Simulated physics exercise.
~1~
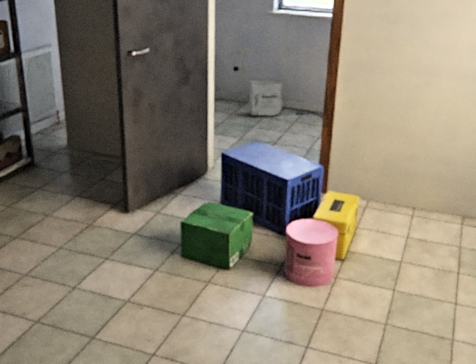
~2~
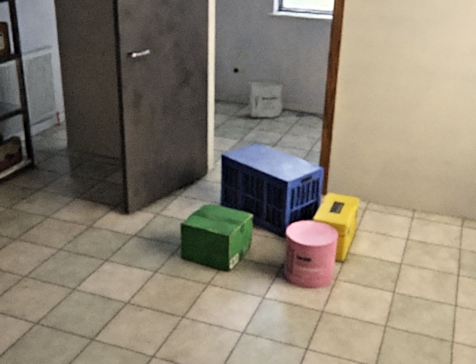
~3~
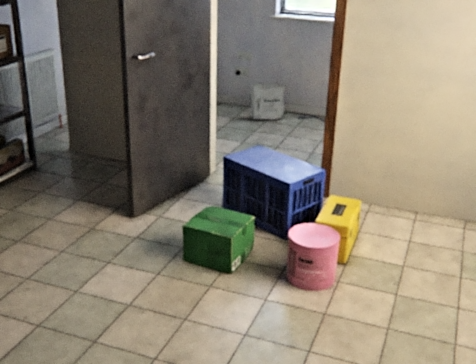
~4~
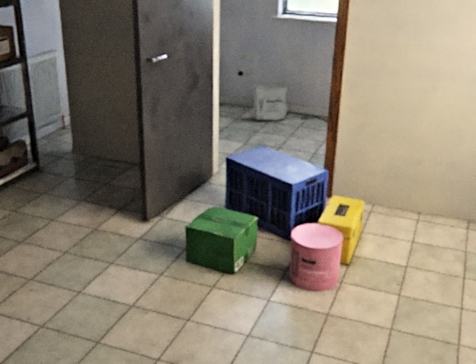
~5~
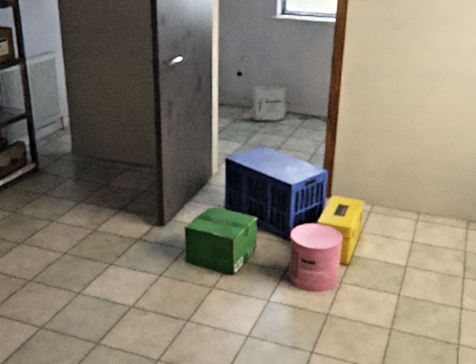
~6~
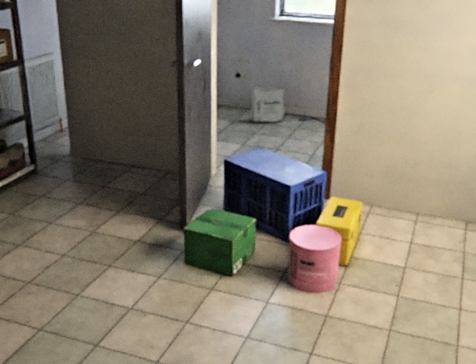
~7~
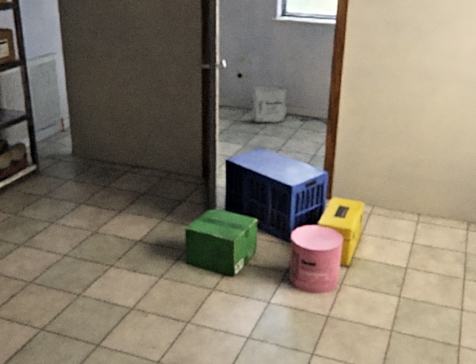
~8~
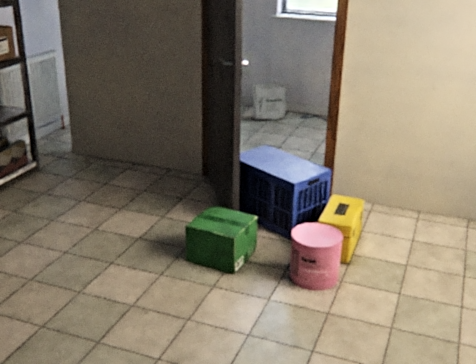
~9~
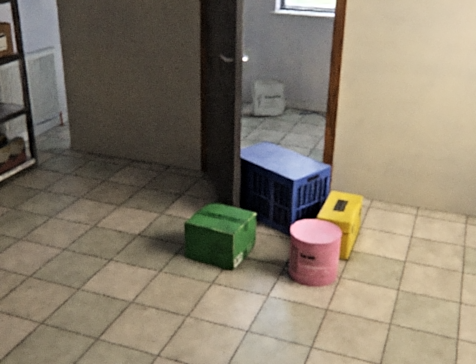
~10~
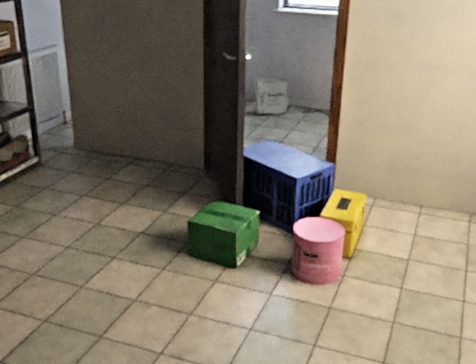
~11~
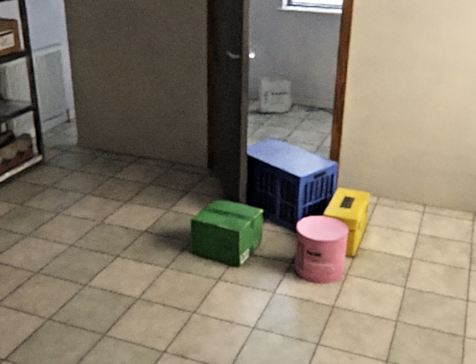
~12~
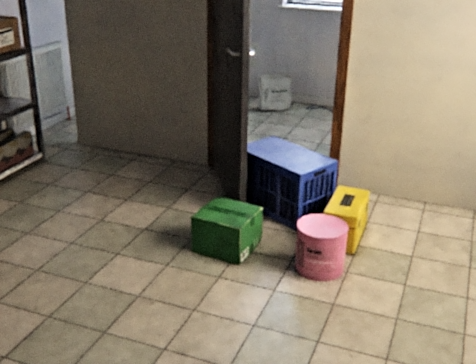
Dark door swinging partway towards its frame and stopping still ajar beside a blue crate, green box, pink pail and yellow toolbox.
